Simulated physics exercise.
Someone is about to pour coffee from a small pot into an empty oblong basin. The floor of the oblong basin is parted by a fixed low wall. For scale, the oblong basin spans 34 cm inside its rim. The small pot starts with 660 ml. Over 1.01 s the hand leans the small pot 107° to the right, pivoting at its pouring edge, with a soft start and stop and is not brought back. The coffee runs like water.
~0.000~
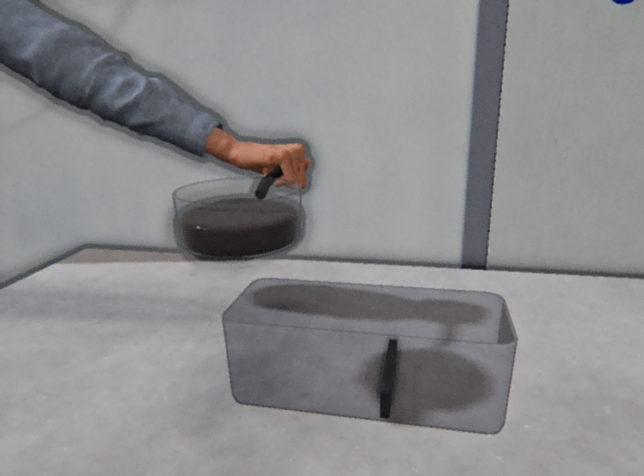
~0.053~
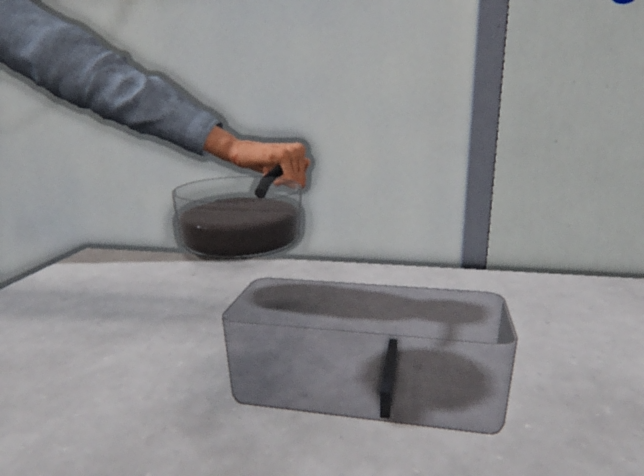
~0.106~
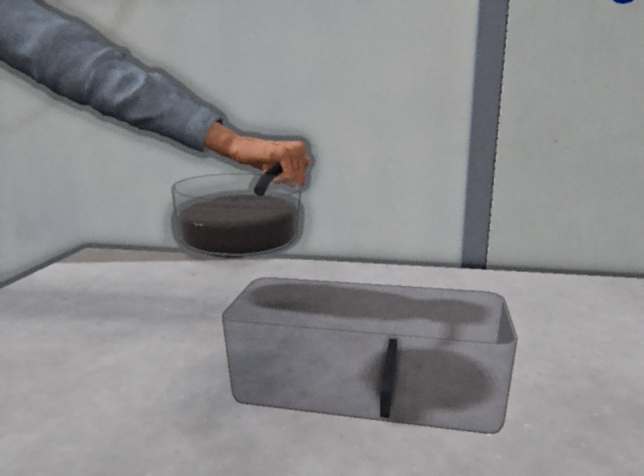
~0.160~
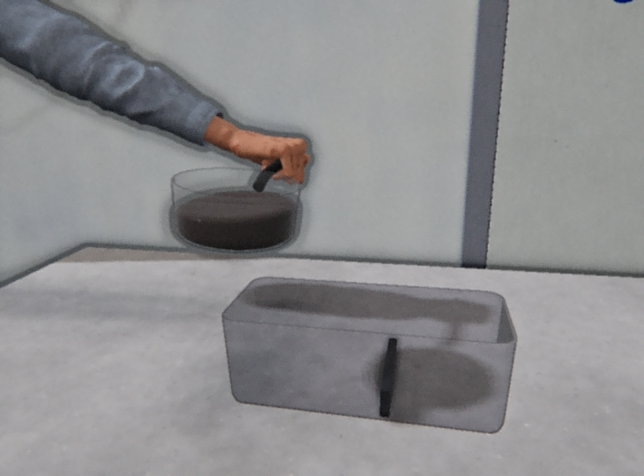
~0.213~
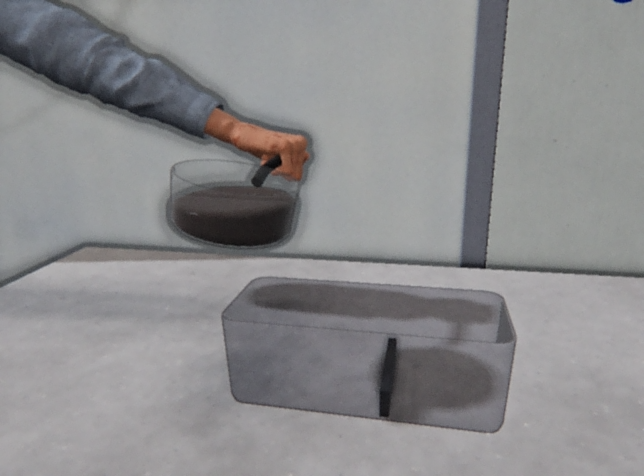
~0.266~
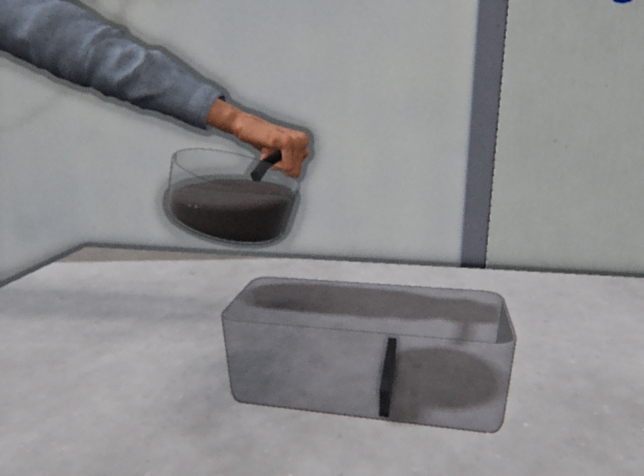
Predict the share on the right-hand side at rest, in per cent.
The far part has some 52 per cent.
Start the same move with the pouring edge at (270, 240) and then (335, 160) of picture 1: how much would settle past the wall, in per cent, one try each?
In turn about 10 and 85 per cent.
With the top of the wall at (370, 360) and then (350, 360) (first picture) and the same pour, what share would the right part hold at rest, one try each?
First 85, then 90 per cent.
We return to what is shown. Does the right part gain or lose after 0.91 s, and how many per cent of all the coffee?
The share moves up, by some 3 per cent.
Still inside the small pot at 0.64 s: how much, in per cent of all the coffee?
Some 54 per cent.
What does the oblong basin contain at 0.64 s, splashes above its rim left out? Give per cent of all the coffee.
Some 3 per cent.
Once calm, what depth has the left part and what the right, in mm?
Some 12 mm on the left and 20 mm on the right.
After 0.64 s the tilt is 75° and 53 per cent is still to pour, 3 is left of the wall and 0 right of it.
After 0.91 s the tilt is 105° and 8 per cent is still to pour, 24 is left of the wall and 49 right of it.
After 1.20 s the tilt is 107° and 0 per cent is still to pour, 45 is left of the wall and 52 right of it.
After 1.51 s the tilt is 107° and 0 per cent is still to pour, 46 is left of the wall and 52 right of it.
In the end 46 per cent lies left of the wall, 52 right of it and 2 outside.
